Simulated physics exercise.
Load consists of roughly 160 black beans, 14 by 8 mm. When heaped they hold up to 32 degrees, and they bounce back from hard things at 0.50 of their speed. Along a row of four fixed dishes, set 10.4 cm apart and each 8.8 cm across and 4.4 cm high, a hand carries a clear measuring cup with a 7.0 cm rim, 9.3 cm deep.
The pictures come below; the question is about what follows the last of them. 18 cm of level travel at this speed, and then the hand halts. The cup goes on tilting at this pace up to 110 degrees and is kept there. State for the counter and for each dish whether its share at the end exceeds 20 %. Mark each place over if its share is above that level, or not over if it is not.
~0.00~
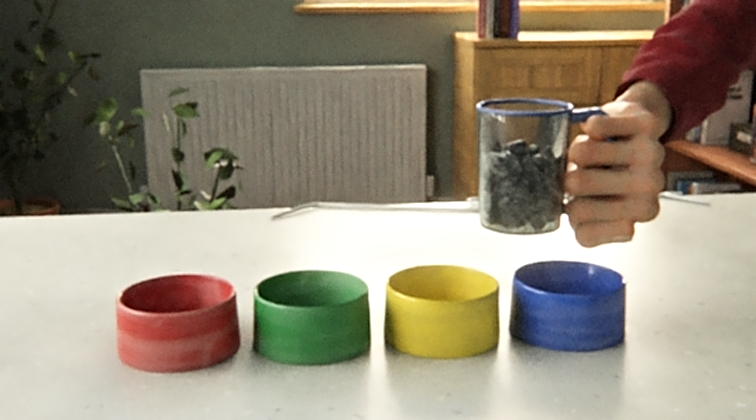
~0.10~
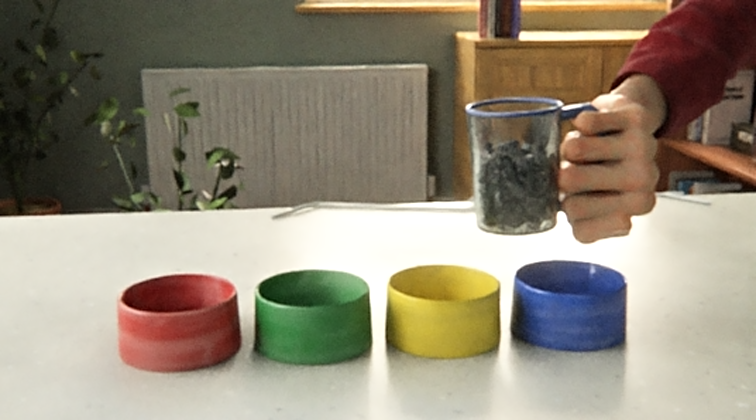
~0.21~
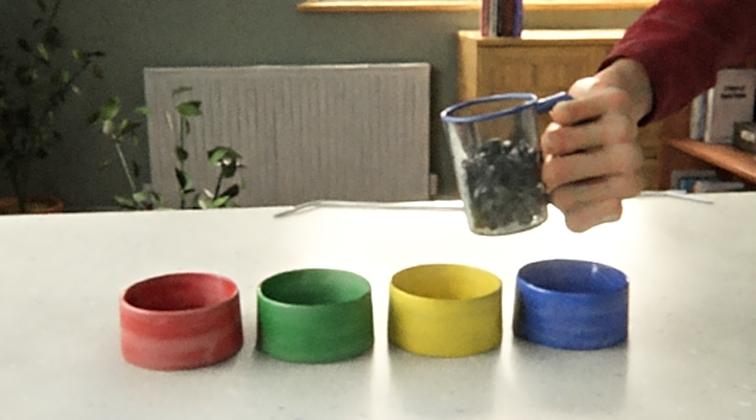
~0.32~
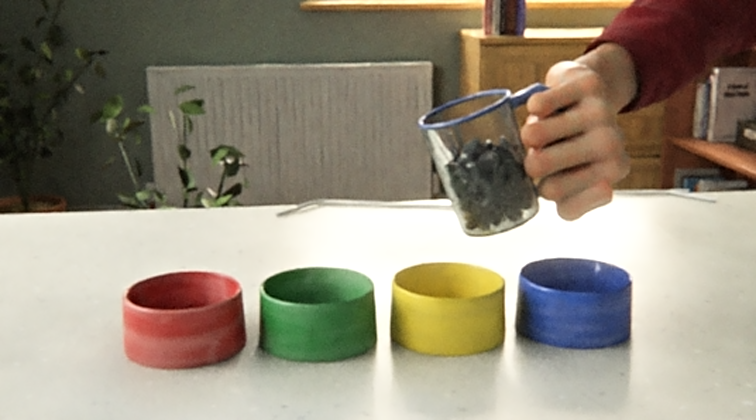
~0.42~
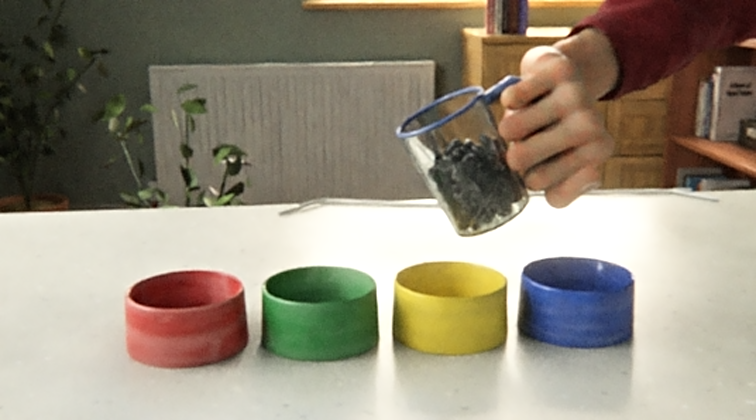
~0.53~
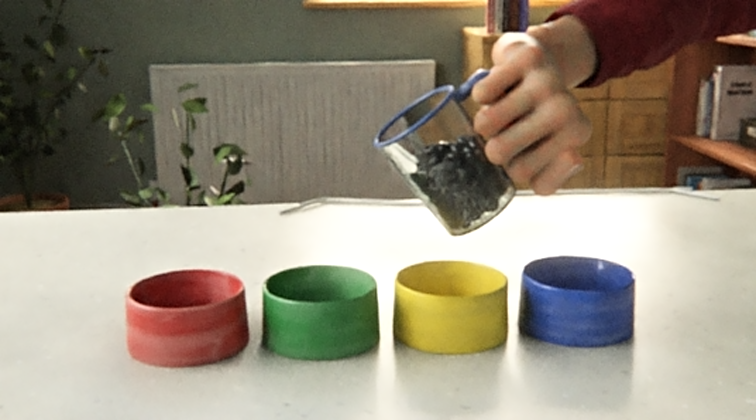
Red: Over, blue: Not over, green: Not over, yellow: Not over, counter: Not over.
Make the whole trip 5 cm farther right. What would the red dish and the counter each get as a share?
Then the red dish would get 0 and the counter 10.
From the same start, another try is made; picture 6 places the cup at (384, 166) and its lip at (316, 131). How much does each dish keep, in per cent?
Kept per dish: Red = 100, blue = 0, green = 0, yellow = 0.
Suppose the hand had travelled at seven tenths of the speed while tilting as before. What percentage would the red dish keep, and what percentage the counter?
In that case: Red 60, and counter 30.
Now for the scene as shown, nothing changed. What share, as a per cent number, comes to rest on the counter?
Estimate: Around 5 %.
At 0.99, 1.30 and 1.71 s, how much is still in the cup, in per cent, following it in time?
Series: 100 / 100 / 45 per cent.
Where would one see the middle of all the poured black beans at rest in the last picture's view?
Somewhere near (197, 316) in the last picture.
Then, at 0.99 s, tilt 71 degrees; cup holds 100 %.
After 1.30 s, tilt 95 degrees; cup holds 100 %.
After 1.71 s, tilt 110 degrees; cup holds 45 %, red 50 %.
At rest (3.0 s), red 100 %, blue 0 %, green 0 %, yellow 0 %, counter 5 %.
